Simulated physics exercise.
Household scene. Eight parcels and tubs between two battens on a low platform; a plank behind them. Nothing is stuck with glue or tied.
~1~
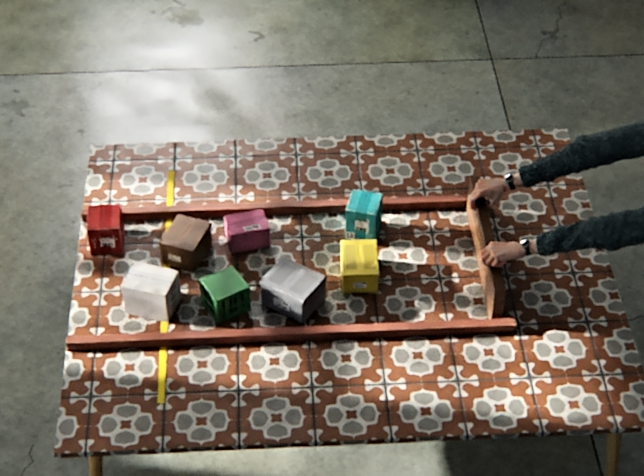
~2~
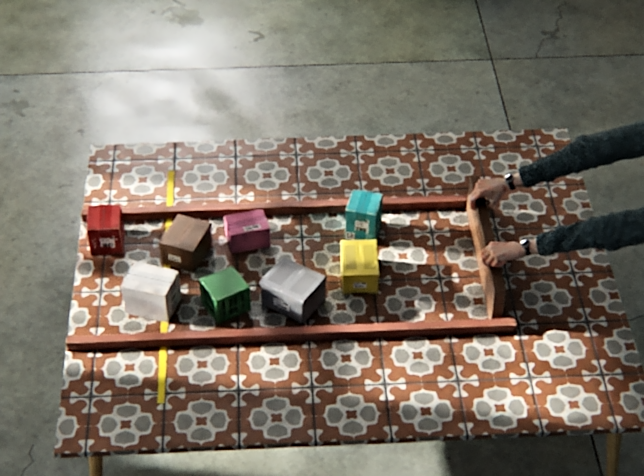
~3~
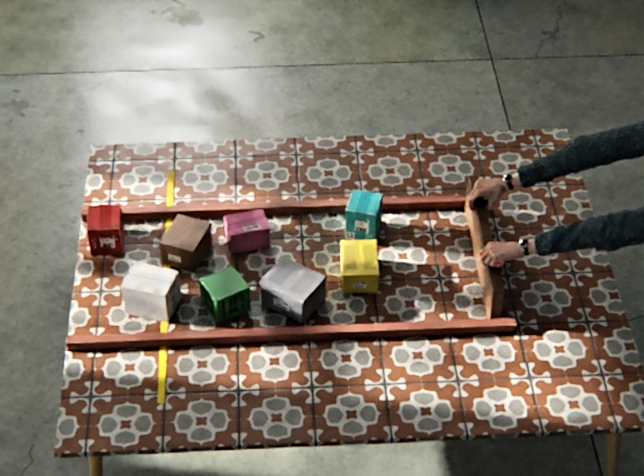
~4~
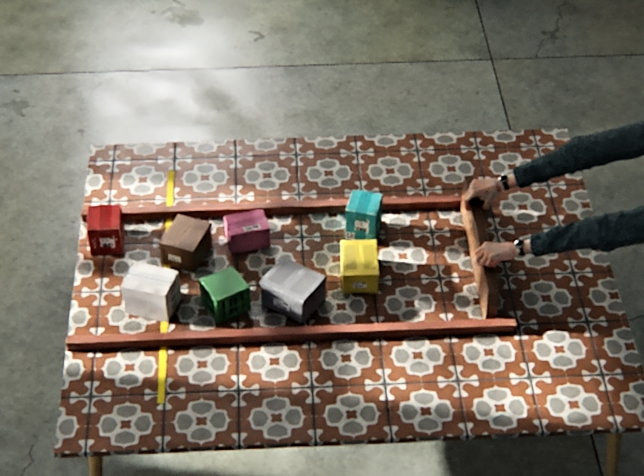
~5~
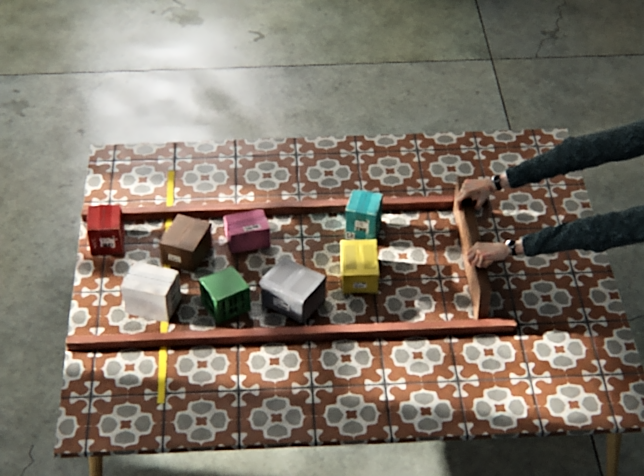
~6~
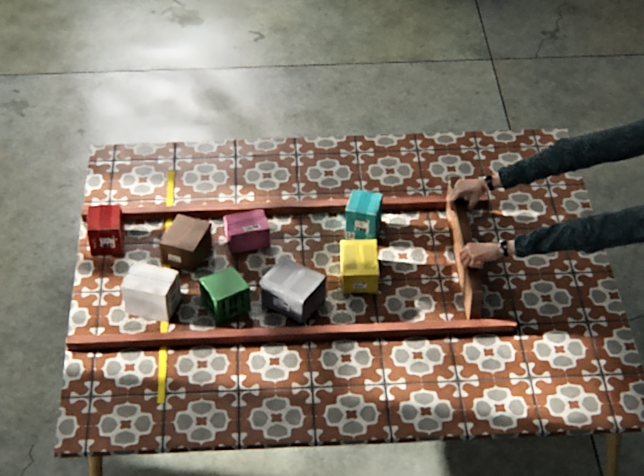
Wooden plank sliding slightly left between two rails, pushed by two hands, while eight coloured boxes stay still on a patterned platform.
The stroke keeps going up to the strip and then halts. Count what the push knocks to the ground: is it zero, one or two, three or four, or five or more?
The count that fall off is at least one and at most two.
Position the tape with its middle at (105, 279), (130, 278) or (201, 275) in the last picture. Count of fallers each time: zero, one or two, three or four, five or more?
Result per tape, in order - 5 or more / three or four / none at all.
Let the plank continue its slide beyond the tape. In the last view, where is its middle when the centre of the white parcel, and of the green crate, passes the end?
For the white parcel at (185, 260), for the green crate at (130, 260).
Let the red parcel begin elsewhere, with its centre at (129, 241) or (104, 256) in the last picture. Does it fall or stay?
Well, in both cases in turn, the red parcel does not stay and then does not stay.
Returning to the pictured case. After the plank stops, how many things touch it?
Number: 3.
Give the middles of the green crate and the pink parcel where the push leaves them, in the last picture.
(100, 290) and (117, 223), approximately.
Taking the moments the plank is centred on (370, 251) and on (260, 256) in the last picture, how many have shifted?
The number moved is 2 and then 7.
Soon after, none off yet; red parcel at rest near (106, 229); white parcel at rest near (152, 292); brown tote at rest near (186, 244).
In the end, the number that fall off is one or two; gone, white parcel and red parcel.
